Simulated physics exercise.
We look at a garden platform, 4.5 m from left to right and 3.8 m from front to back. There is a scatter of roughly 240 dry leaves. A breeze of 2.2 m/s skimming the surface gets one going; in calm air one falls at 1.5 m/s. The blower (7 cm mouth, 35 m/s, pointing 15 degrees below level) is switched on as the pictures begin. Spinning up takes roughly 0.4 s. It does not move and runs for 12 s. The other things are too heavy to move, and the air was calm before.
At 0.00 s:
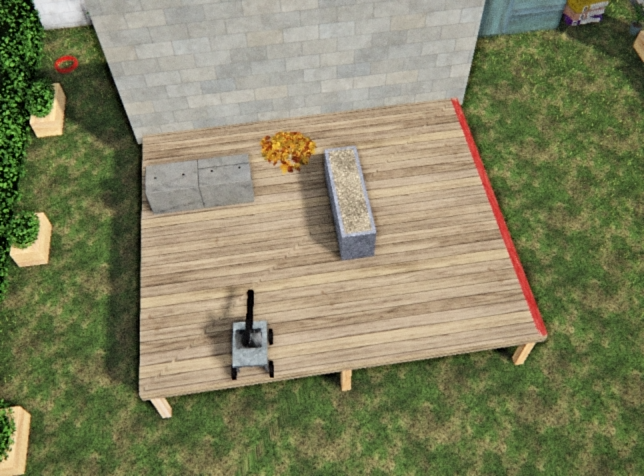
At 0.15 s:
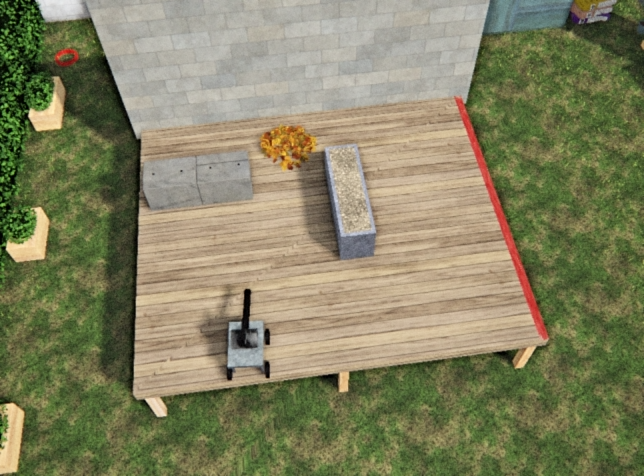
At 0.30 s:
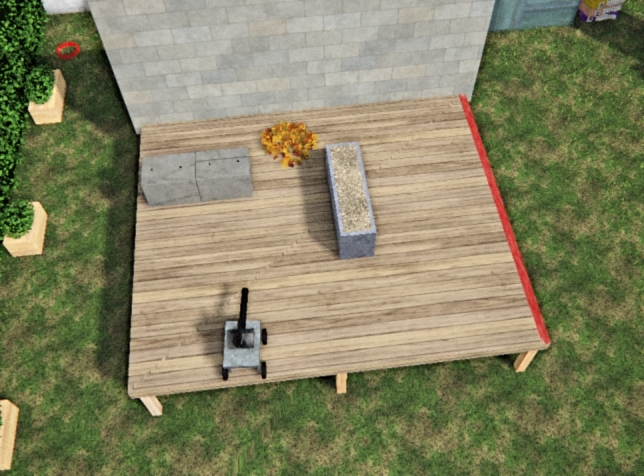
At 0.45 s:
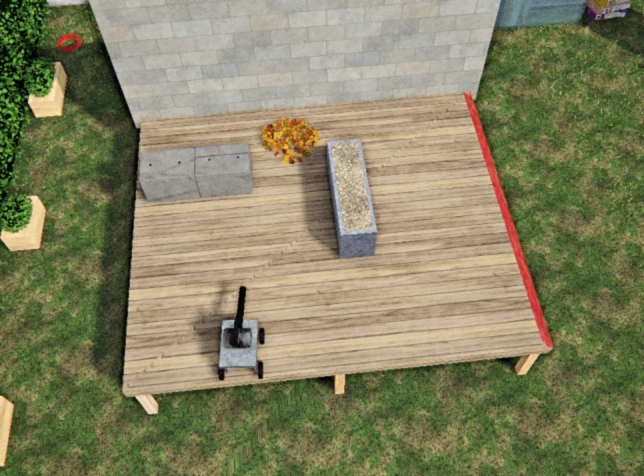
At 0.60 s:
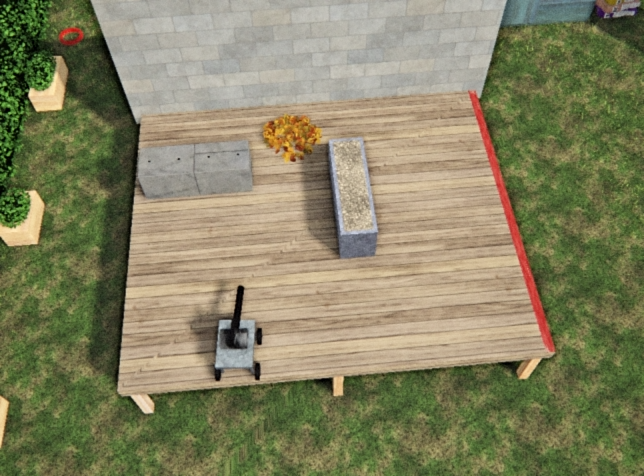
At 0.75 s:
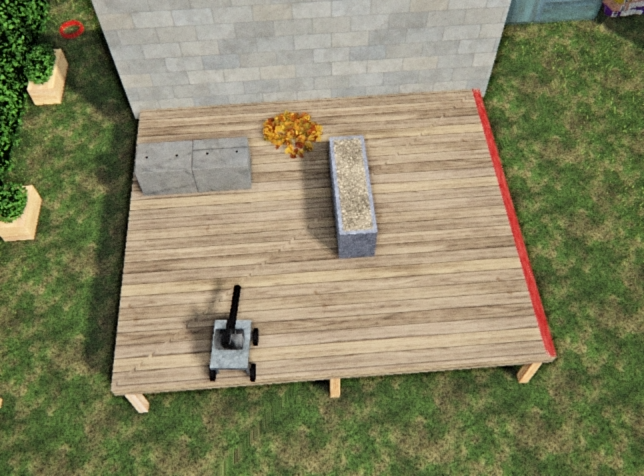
The view drifts slightly around a wooden garden platform edged in red on the right, while the orange leaves by the pale wall, the small wheeled blower, the grey stone seats and the long planter all stay still.
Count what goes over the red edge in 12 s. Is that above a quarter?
As for a quarter going over the red edge: No.
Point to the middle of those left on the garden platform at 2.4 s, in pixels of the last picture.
At about (320, 96).
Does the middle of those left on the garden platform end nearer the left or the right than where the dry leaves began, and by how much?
Towards the right, some 1.0 m.
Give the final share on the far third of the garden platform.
Some 100 per cent.
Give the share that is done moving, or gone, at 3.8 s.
Some 20 per cent.
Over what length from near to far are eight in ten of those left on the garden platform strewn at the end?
About 0.0 m.
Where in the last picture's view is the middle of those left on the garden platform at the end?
Around (361, 95).
After 2.4 s, 86 % are on the move or not yet settled, 0 % are over the red edge; the middle of those still in play is near (320, 96).
After 3.8 s, 82 % are on the move or not yet settled, 0 % are over the red edge; the middle of those still in play is near (327, 96).
After 6.6 s, 69 % are on the move or not yet settled, 0 % are over the red edge; the middle of those still in play is near (335, 95).
After 12.0 s, at the end, 0 % are over the red edge; the middle of those still in play is near (361, 95).
